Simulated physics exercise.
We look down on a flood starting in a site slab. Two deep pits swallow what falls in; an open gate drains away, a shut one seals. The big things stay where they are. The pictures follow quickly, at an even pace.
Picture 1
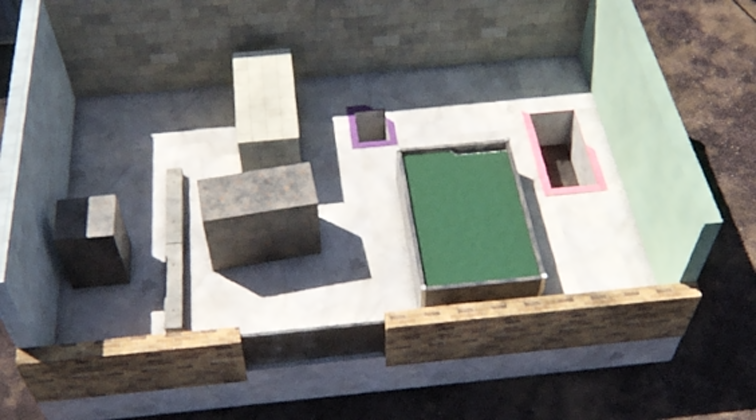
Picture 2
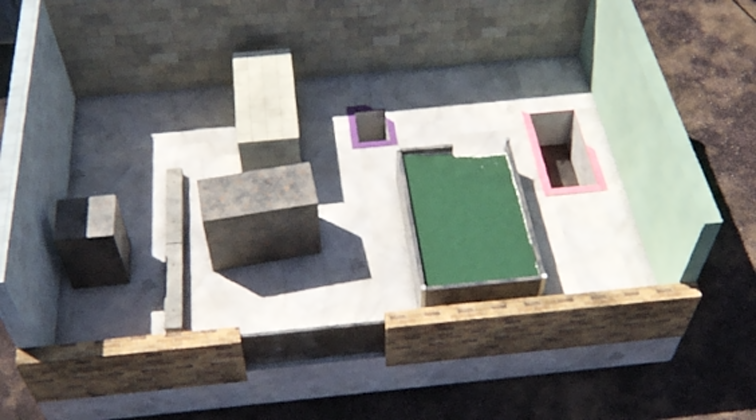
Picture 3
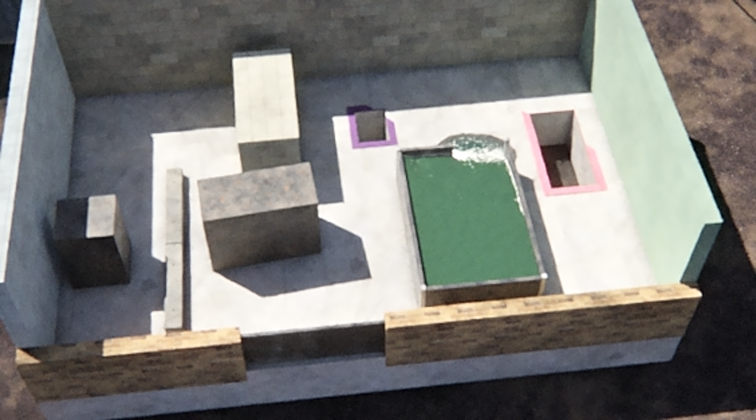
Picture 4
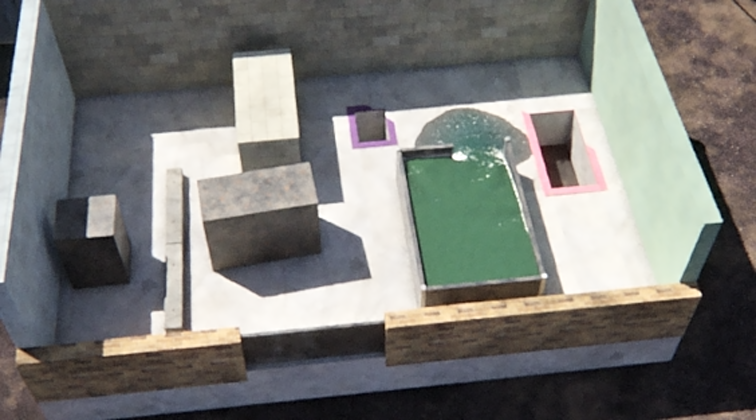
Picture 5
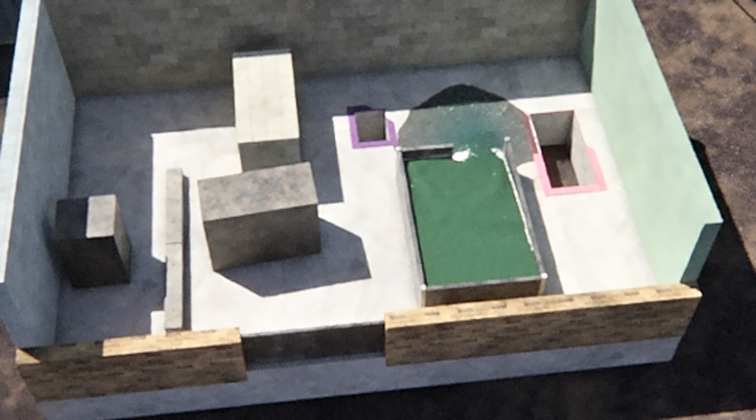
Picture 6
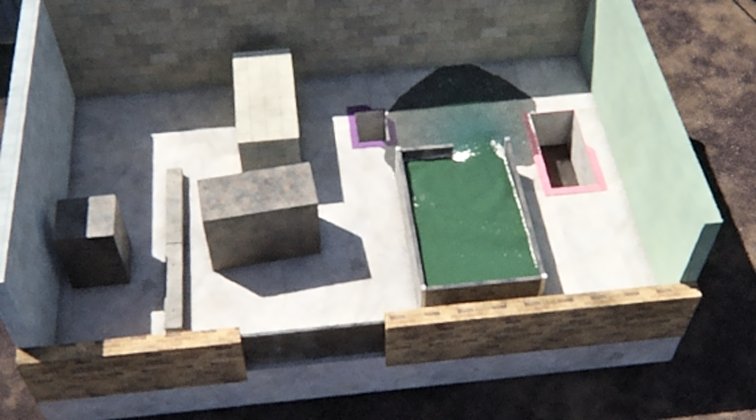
A walled site slab of pale concrete is seen from above at a slant, with a low wooden barrier along the near edge. A rectangular tank of green water stands right of centre, grey blocks to its left, and purple-edged and pink-edged pits beyond its far corners. Water breaks out at the tank's far side and spreads quickly across the slab towards the back wall, while the camera stays still.
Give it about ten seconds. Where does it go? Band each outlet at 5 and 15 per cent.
In the end: The gate takes under 5 %; the pink pit takes over 15 %; the purple pit takes between 5 and 15 %.
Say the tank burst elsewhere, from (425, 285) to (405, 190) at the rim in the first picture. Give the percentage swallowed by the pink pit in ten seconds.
Per cent: Pink 0.
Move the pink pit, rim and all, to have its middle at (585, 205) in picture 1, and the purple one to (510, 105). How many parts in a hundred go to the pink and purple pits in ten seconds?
Per cent: Pink 10, purple 25.
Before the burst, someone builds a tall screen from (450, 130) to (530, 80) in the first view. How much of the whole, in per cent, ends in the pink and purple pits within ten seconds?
Parts in a hundred: Pink 35, purple 15.
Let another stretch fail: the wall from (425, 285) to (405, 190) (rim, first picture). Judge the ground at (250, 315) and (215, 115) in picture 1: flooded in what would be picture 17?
In turn: Under water, dry.
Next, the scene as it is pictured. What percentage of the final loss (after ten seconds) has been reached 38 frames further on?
Some 60 per cent.
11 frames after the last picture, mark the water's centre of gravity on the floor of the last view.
I would point to (467, 195).
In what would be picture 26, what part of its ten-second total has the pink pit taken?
Close to 25 %.
A moment on, water covers 15 % of the floor; the gate 0 %, the pink pit 1 %, the purple pit 0 %.
Next, water covers 20 % of the floor; the gate 0 %, the pink pit 3 %, the purple pit 1 %.
Then, water covers 30 % of the floor; the gate 0 %, the pink pit 7 %, the purple pit 2 %.
Later, water covers 50 % of the floor; the gate 0 %, the pink pit 17 %, the purple pit 4 %.
In the end, water covers 70 % of the floor; the gate 0 %, the pink pit 27 %, the purple pit 7 %.
